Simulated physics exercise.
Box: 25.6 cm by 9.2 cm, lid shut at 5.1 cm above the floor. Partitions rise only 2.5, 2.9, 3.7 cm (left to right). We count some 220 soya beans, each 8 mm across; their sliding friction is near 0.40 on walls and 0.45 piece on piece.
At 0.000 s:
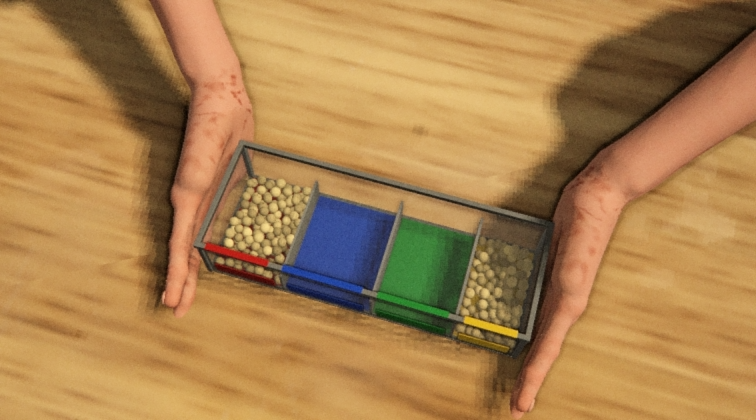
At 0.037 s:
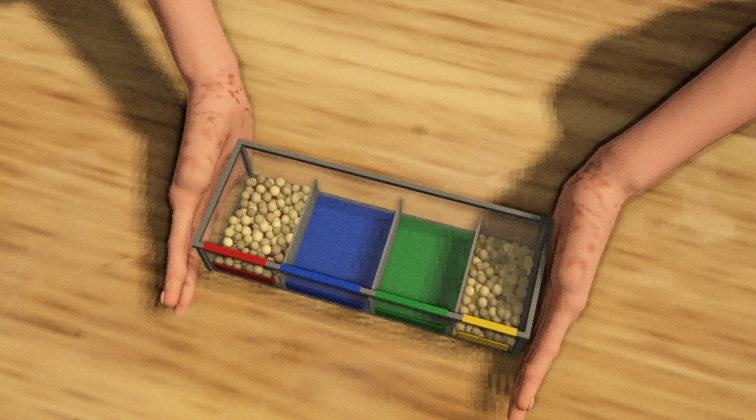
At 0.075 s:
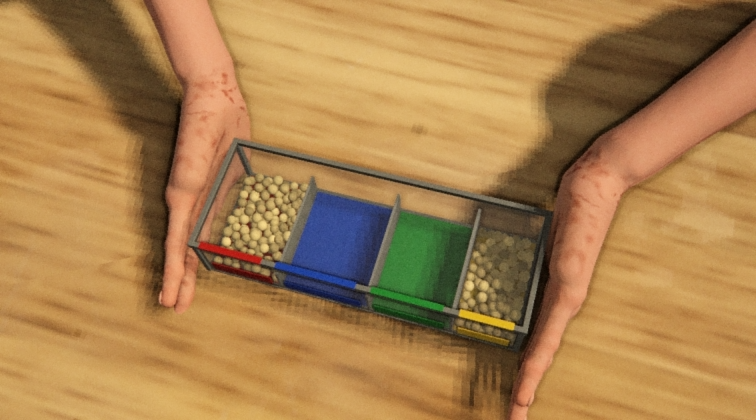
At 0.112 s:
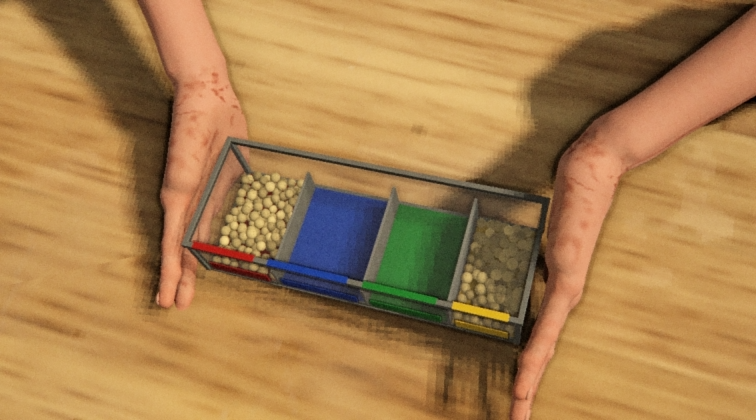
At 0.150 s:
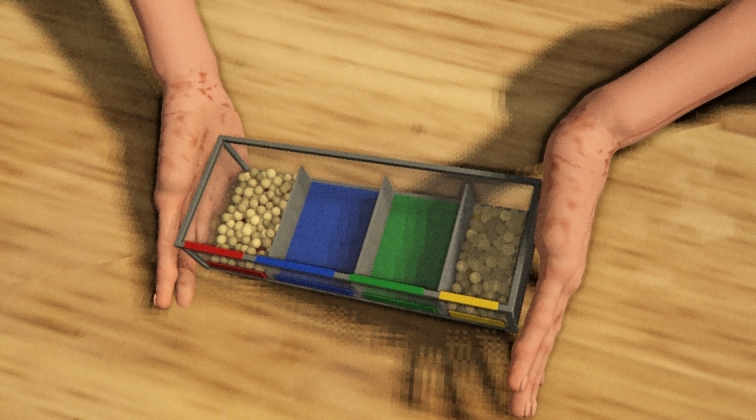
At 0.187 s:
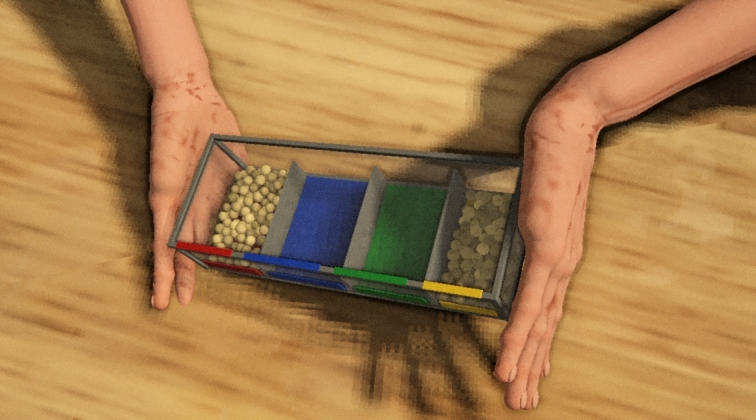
Two hands slowly tilt a clear divided box of pale beans toward its left end.
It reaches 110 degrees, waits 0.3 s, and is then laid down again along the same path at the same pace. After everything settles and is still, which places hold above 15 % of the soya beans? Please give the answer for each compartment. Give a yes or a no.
Red - yes; blue - no; green - no; yellow - yes.
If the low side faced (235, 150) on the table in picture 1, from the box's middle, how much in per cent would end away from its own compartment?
Around 20 percent of them.
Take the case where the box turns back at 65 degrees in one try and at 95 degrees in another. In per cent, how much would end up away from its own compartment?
Some 10 and some 20 per cent, respectively.
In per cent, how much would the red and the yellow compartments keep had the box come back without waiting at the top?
Red 65; yellow 25.
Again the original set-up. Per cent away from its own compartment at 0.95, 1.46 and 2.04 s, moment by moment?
In order: 15, then 20, then 20.
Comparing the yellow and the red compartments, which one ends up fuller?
The red compartment.
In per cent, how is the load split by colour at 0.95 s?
In per cent: Red 65, blue 5, green 5, yellow 30.
After 0.95 s, tilt 110 degrees; red 65 %, blue 5 %, green 5 %, yellow 30 %.
After 1.46 s, tilt 60 degrees; red 70 %, green 5 %, yellow 25 %.
After 2.04 s, tilt 0 degrees; red 70 %, green 5 %, yellow 20 %.
In the end, at 2.5 s, red 70 %, blue 0 %, green 5 %, yellow 20 %.
